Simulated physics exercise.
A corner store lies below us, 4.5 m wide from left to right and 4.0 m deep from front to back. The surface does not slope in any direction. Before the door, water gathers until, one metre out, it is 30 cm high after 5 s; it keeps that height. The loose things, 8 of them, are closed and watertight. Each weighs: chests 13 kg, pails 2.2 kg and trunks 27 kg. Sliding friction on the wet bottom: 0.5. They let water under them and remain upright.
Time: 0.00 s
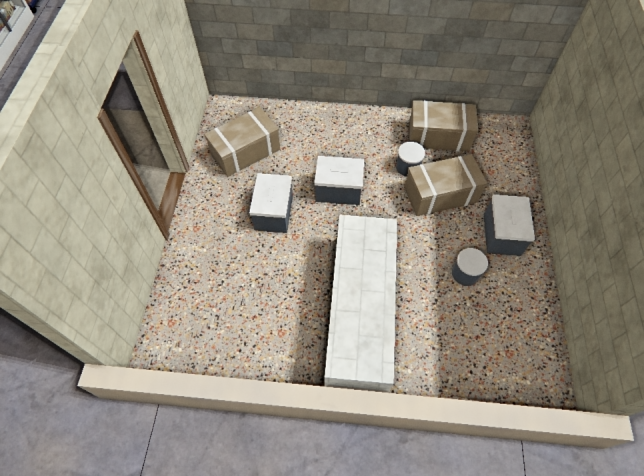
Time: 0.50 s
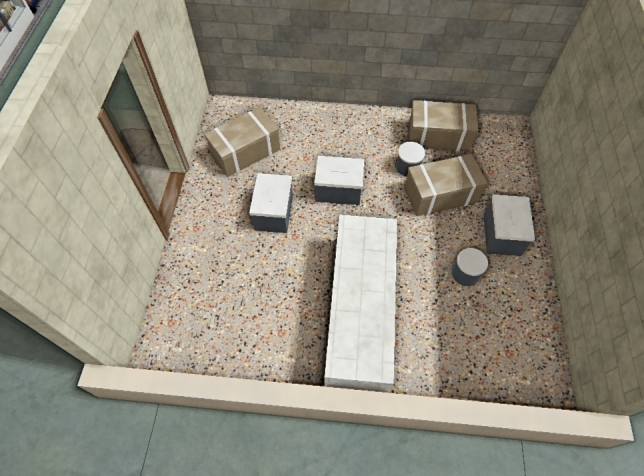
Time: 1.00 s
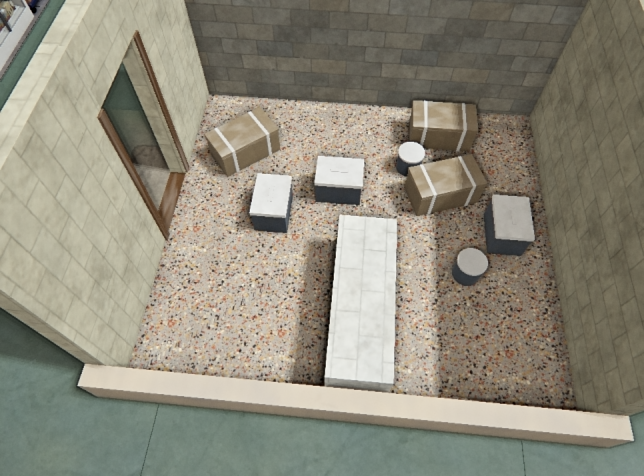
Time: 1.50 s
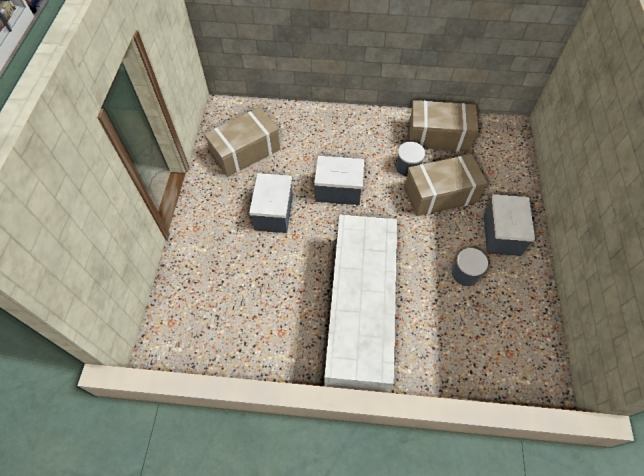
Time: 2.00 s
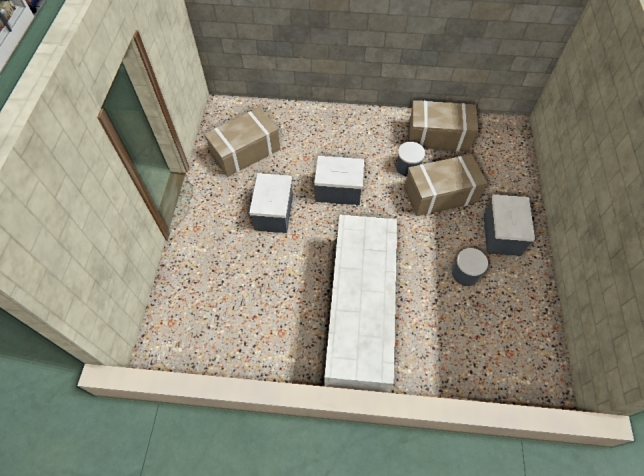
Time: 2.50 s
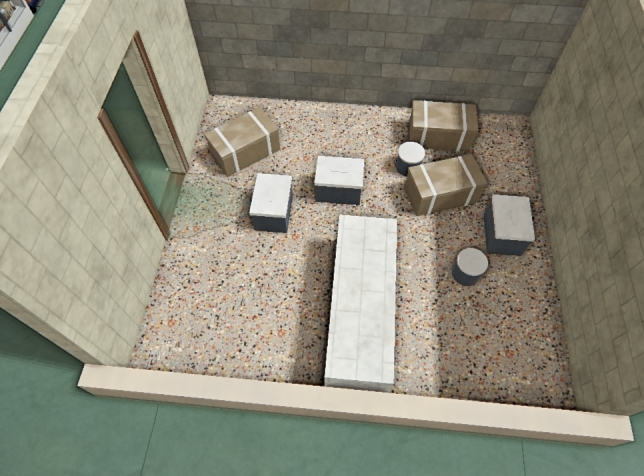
A long white block stands near the front of a roofless, walled room seen from high above, with speckled ground and a doorway in the left wall. Tan strapped trunks lie toward the back, among white-topped grey boxes and two small round pails. Greenish water spreads over the grey paving outside, then a thin patch creeps in through the doorway, while the objects and camera stay still.
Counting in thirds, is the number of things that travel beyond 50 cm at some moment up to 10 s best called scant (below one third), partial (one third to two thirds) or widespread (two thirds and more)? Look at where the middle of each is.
Two thirds plus.
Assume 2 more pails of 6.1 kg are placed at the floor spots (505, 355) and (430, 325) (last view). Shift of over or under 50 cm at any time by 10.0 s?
First one stays within it, second one stays within it.
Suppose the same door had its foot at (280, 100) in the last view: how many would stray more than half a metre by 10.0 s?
So the tally would be 5.
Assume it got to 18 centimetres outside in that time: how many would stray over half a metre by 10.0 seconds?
2.
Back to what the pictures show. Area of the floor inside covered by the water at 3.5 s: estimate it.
Somewhere about 3.0 m2, give or take.
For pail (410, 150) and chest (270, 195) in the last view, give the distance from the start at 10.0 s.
Net displacement, in order: 140 cm; 250 cm.
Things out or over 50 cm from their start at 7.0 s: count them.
Count: 2.
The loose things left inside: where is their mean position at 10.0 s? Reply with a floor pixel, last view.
I'd put it close to (464, 205) in the last view.
After 3.5 s 0 of 8 are over 50 cm from their spots; 0 afloat.
After 4.5 s 1 of 8 are over 50 cm from their spots; 0 afloat.
After 7.0 s 2 of 8 are over 50 cm from their spots; 1 afloat.
After 10.0 s 7 of 8 are over 50 cm from their spots, and 7 have been at some point; 7 afloat.
